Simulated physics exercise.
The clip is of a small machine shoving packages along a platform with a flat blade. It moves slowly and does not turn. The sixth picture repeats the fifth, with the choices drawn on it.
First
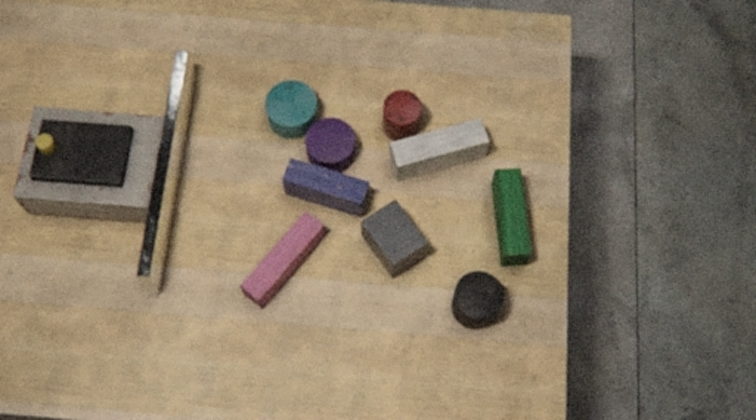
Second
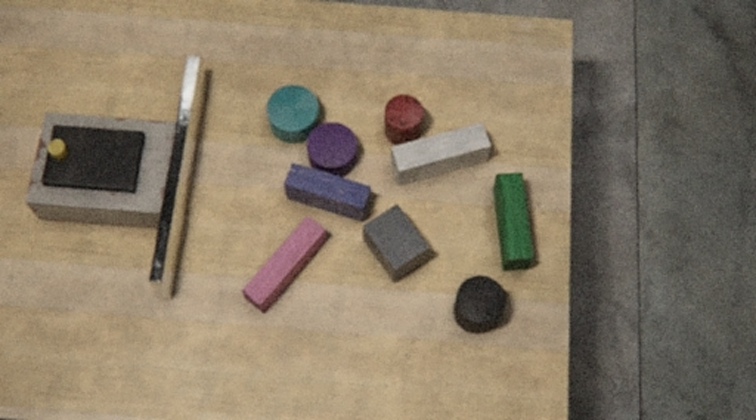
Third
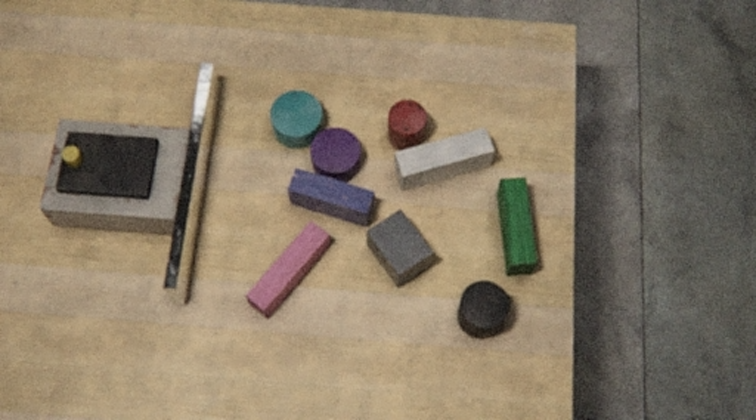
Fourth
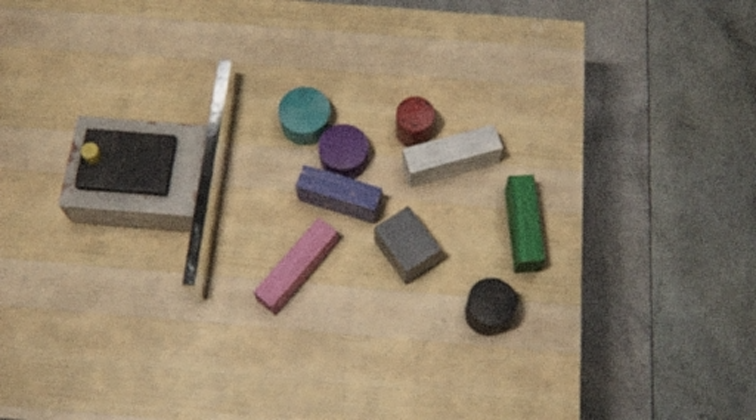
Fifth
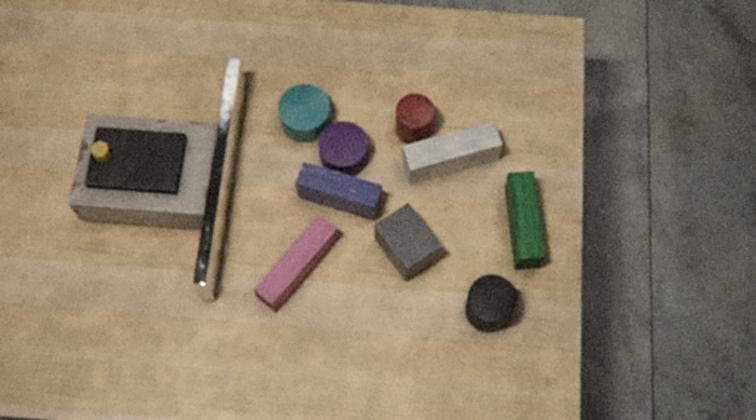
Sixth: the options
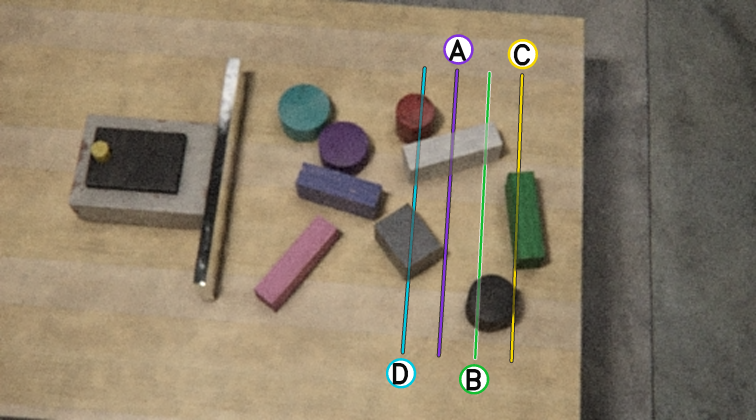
A small gray machine with a flat upright blade crept slowly to the right across a wooden platform, closing a little on the scattered colored blocks and round pieces, which stayed where they lay.
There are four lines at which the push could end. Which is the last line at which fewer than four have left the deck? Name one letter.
As far as mark C.
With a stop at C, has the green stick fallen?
Yes.
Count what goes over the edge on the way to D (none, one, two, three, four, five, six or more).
The count is none.
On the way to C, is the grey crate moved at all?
Yes.
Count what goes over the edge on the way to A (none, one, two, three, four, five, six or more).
By then, none.
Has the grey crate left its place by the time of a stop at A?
By then, yes.
On the copy, A at (449, 205); B at (483, 208); C at (517, 210); D at (414, 202).
On C. First, robot (251, 168); turquoise canister (369, 112); grey crate (411, 245).
Then, robot (361, 177); white bar (542, 156); green stick (535, 222).
Finally, robot (442, 183); green stick over the edge; white bar over the edge; two fallen.
By contrast, A is within the limit but short; B is within the limit but short; D is within the limit but short.
